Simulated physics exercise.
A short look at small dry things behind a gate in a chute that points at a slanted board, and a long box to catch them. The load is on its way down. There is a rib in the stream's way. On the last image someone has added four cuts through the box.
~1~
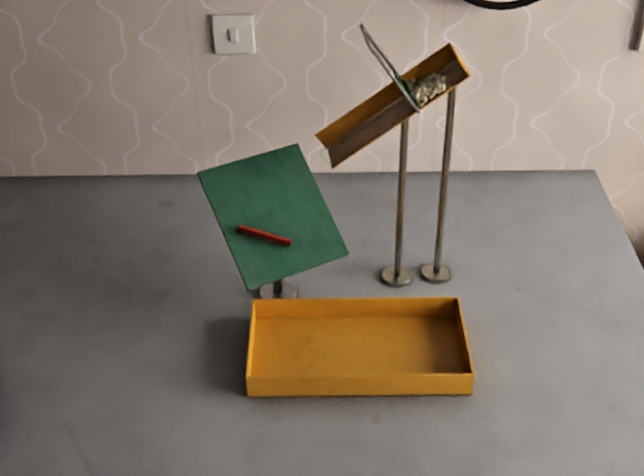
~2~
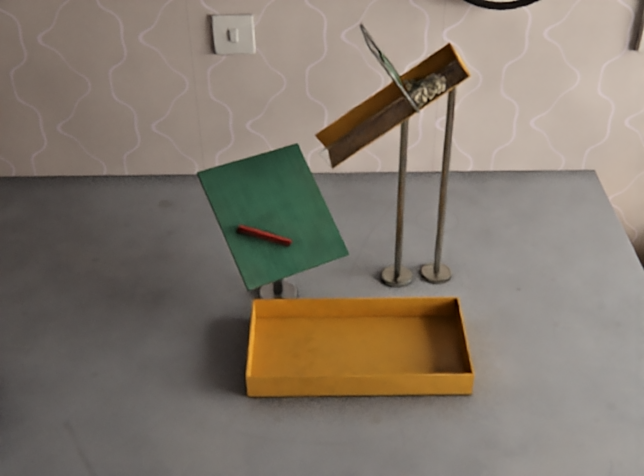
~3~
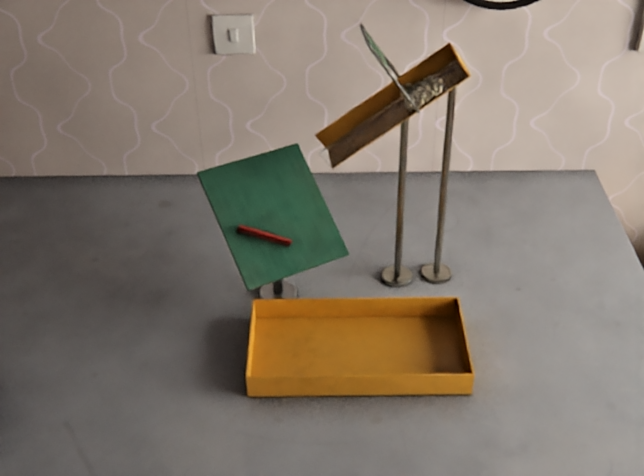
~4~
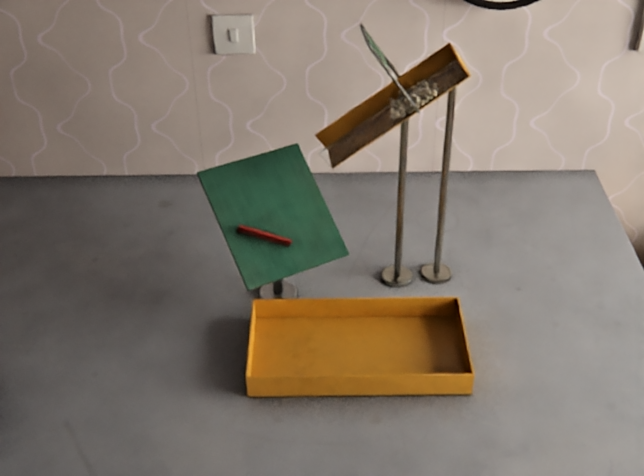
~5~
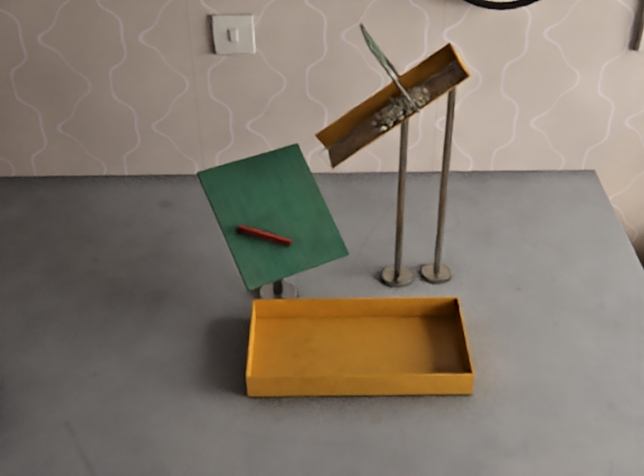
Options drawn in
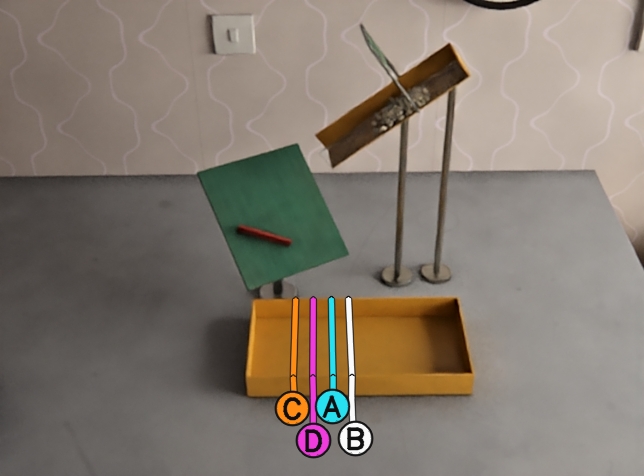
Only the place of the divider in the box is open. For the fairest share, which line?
A beats the others.
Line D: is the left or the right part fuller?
The right side.
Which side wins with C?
More lands on the right.
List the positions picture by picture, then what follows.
In the first picture, load behind the gate near (424, 86), white beans; lip of the chute near (330, 160), sloping gently.
In the second picture, middle of the board near (274, 213), tilted fairly steeply; middle of its low edge near (300, 272); of its high edge near (249, 157).
In the third picture, front corners of the box near (247, 377) and (474, 374), empty; front of the load near (406, 105).
In the fourth picture, middle of the load near (412, 96); its front near (394, 117), close to a quarter of the way to the lip; rib from (239, 226) to (292, 241).
In the fifth picture, middle of the load near (401, 105); its front near (376, 130), close to half of the way to the lip.
On the marked copy, line A crosses the front rim at (333, 376); line B crosses the front rim at (351, 376); line C crosses the front rim at (293, 376); line D crosses the front rim at (312, 376).
With A, of what is caught, close to two thirds on the left of the divider, close to a third on the right.
With B, of what is caught, all but a few on the left of the divider, a small share on the right.
With C, of what is caught, only a few on the left of the divider, all but a few on the right.
With D, of what is caught, a small share on the left of the divider, all but a few on the right.
